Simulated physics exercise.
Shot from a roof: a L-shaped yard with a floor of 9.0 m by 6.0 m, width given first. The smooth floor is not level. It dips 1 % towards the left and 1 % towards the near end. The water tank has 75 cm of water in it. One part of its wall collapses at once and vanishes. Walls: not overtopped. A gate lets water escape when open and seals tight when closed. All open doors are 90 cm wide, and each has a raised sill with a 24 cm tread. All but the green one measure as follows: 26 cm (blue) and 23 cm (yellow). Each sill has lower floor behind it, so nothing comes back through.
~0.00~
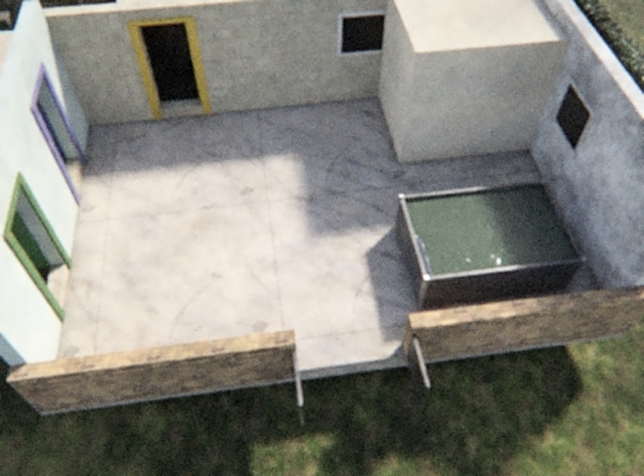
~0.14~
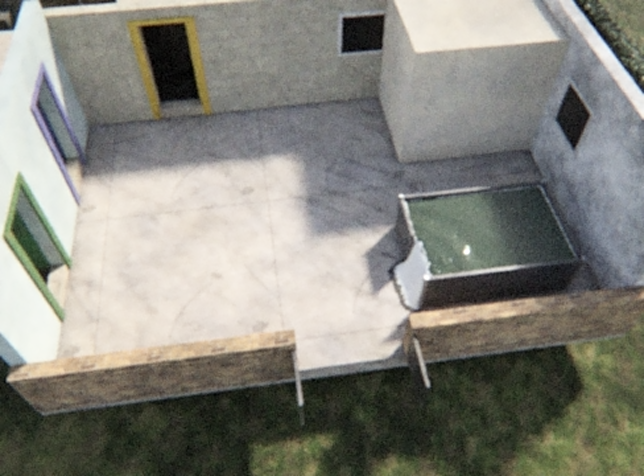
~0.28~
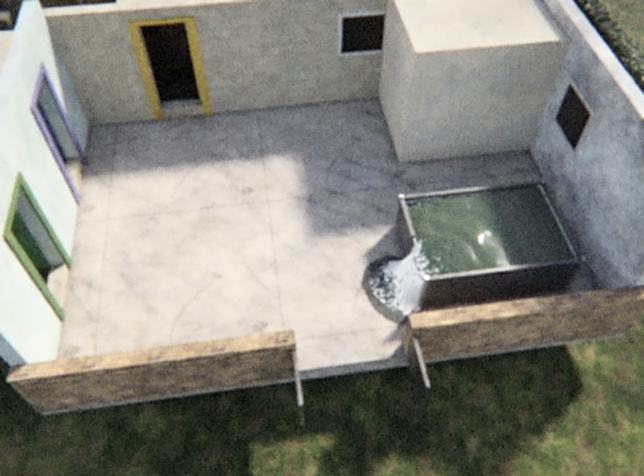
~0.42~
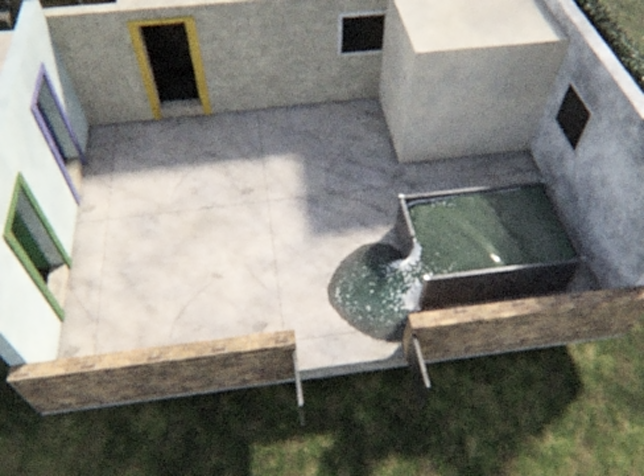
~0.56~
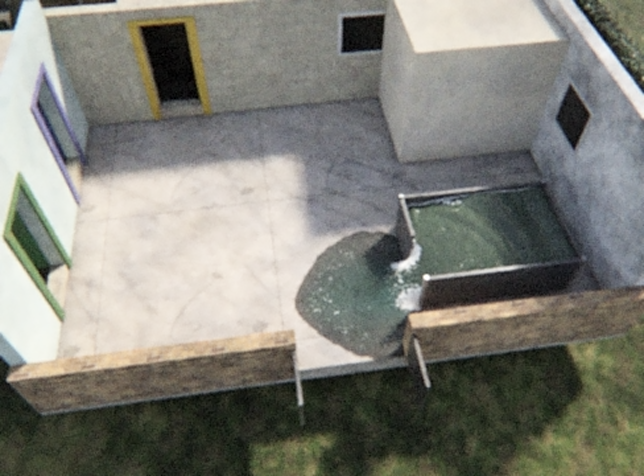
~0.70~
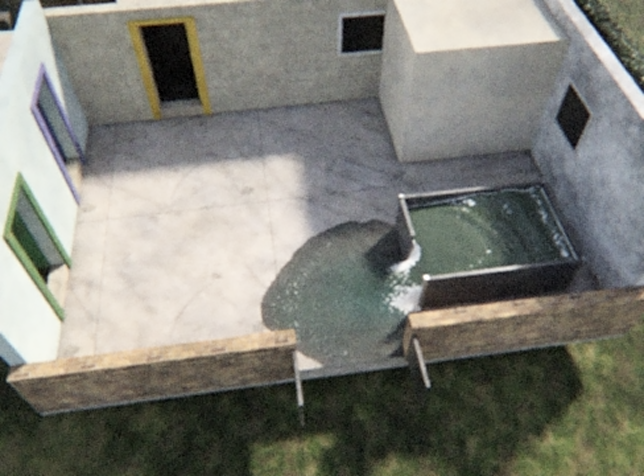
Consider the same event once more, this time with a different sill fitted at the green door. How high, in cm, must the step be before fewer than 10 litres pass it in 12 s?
About 16 cm.
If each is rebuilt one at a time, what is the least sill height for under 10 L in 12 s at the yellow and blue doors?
Roughly 7.0 cm at yellow and 9.0 cm at blue.
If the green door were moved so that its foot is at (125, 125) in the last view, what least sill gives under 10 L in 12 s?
You'd want it roughly 12.0 cm high.
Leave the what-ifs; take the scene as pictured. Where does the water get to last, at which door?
Final door: Yellow.
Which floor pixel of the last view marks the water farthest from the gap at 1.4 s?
The farthest wet point sits near (127, 348) in the last view.
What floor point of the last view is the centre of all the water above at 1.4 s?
Centre of the water: Approx. (439, 266) px.
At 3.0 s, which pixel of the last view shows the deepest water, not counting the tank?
Near (65, 387).
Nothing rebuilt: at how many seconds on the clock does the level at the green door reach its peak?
Peak: Close to 2.8 s.
After 1.4 s water covers 25 % of the floor, deepest (42 cm) near (409, 292); it has not reached the green door.
After 3.0 s water covers 50 % of the floor, deepest (34 cm) near (65, 387); 22 cm at the green door, 0 litres in over its 19 cm sill.
After 12.0 s water covers 85 % of the floor, deepest (12 cm) near (74, 240); 8 cm at the green door, 2 litres in over its 19 cm sill.
At the green door as built, the water arrived by 2.2 s and peaked near 23 cm at 2.8 s.
With a sill of 14.5 cm, 16 litres would have come in within the 12 s; with 20 cm, 1 litre. So under 10 litres takes about 16 cm.
